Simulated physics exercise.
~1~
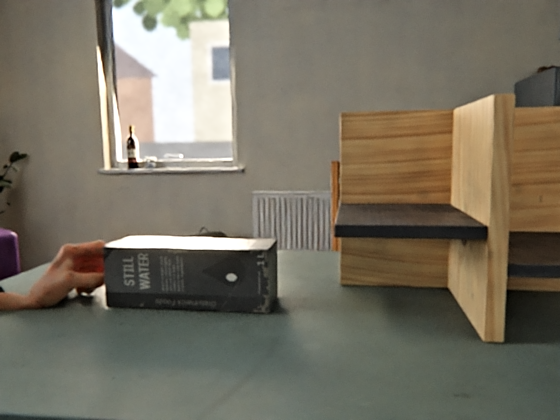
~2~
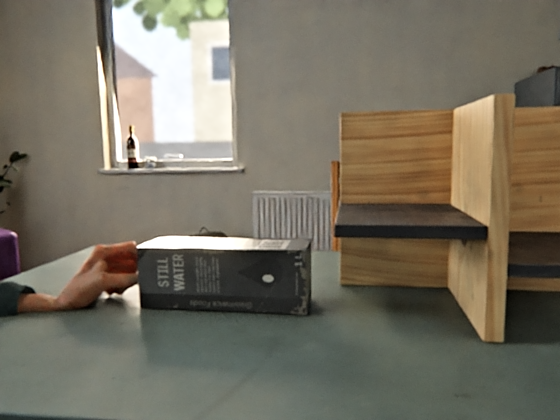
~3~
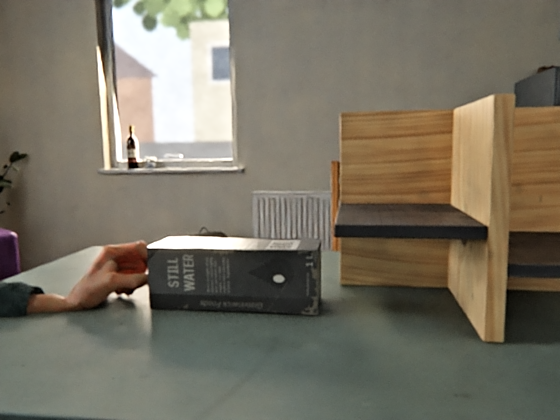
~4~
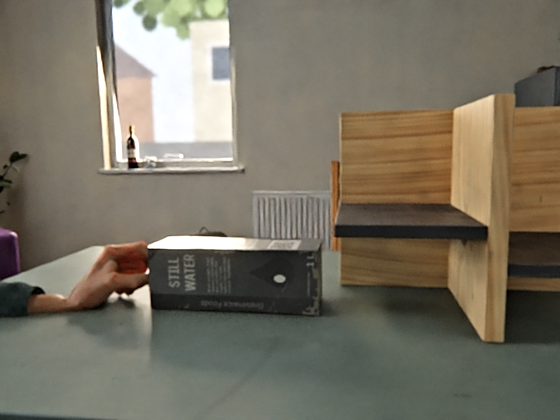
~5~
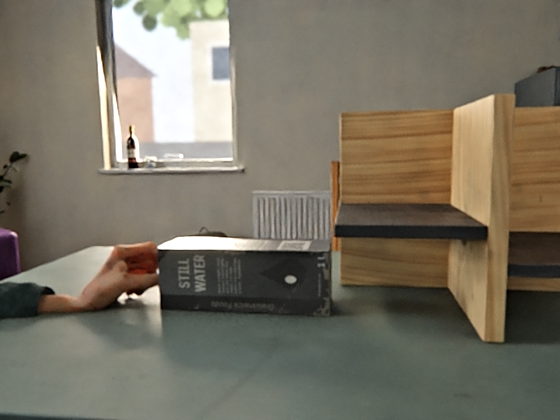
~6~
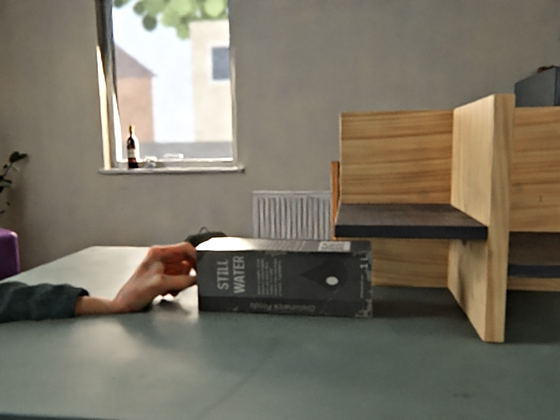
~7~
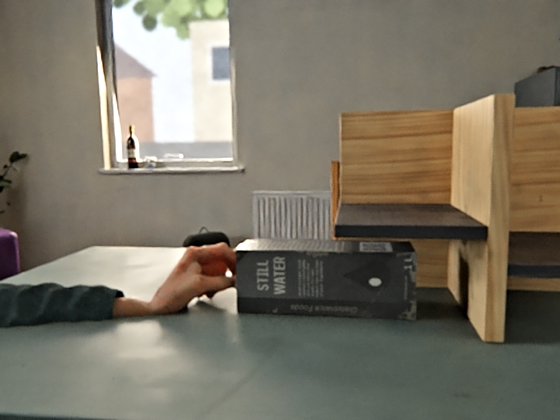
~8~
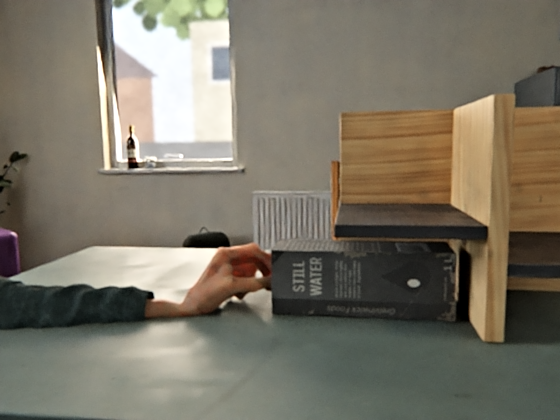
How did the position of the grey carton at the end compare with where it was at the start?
At the start the carton lay out in the open to the left of the wooden shelf, and by the end it was farther right, mostly tucked under the dark ledge.
